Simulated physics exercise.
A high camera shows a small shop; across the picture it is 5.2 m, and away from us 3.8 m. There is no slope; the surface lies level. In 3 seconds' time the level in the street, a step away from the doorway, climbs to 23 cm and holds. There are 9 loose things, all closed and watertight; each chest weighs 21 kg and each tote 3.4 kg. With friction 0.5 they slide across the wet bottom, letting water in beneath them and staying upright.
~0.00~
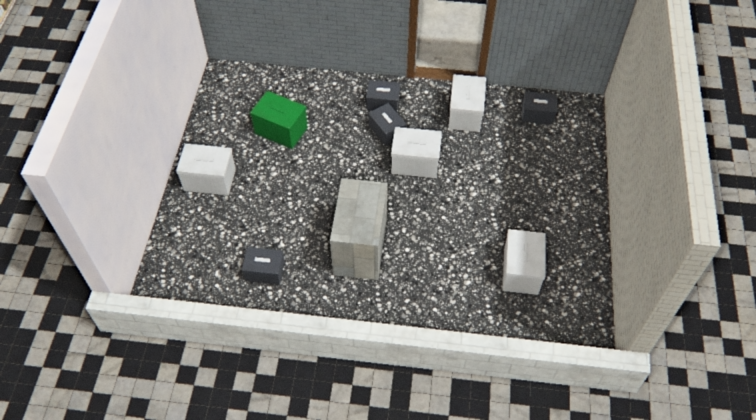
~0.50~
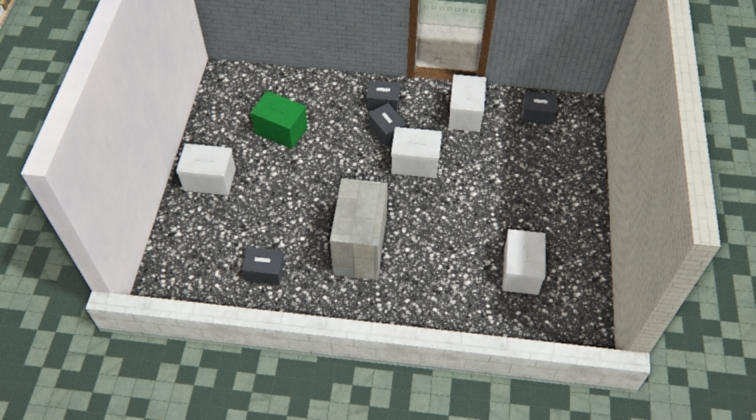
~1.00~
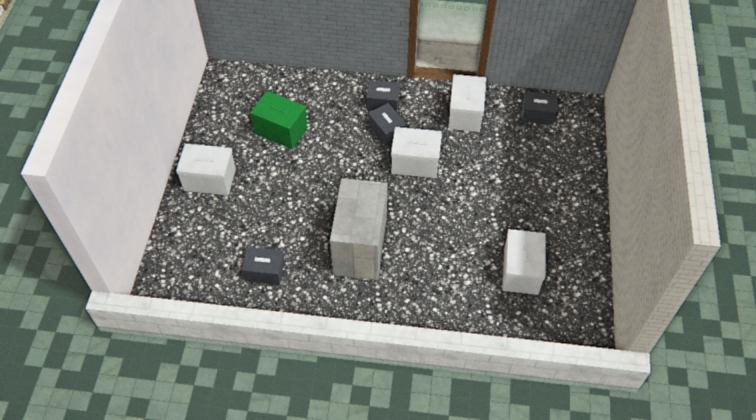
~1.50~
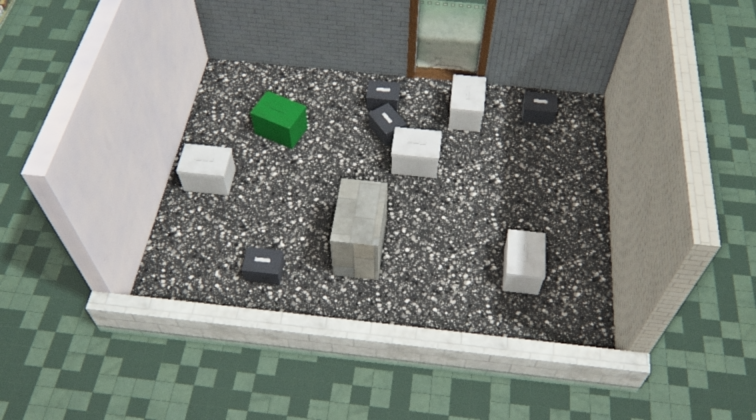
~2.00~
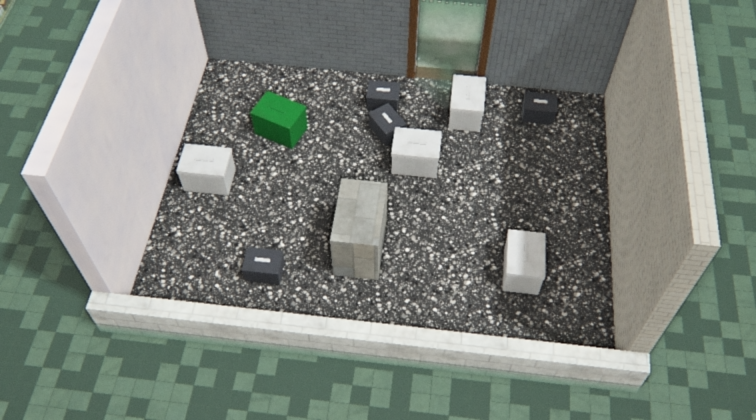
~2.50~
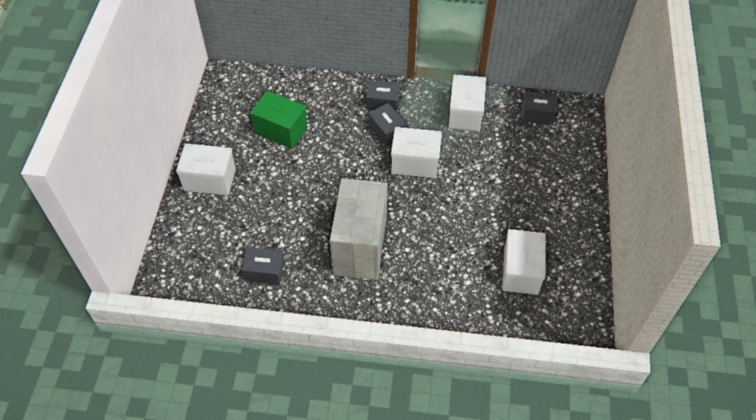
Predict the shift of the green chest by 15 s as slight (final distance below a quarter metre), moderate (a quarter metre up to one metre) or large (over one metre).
The shift is slight.
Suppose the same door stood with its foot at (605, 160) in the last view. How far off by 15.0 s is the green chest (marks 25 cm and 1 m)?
In that case the green chest is nudged along.
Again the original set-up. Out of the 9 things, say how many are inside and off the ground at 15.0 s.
At that moment it comes to 7.
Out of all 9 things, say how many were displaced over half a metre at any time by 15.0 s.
I make it 7.
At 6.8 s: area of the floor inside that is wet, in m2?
About 16 m2.
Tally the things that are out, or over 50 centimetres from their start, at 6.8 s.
It comes to 6.
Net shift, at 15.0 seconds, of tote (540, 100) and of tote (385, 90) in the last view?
Respectively 300 and 120 cm.
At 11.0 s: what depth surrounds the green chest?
Roughly 3 cm at that moment.
After 3.5 s the green chest is near (278, 109), 0.0 m from its start, aground; 0 afloat.
After 6.8 s the green chest is near (278, 109), 0.0 m from its start, aground; 1 afloat.
After 11.0 s the green chest is near (278, 109), 0.0 m from its start, aground; 2 afloat.
After 15.0 s the green chest is near (278, 109), 0.0 m from its start, aground; 7 afloat.
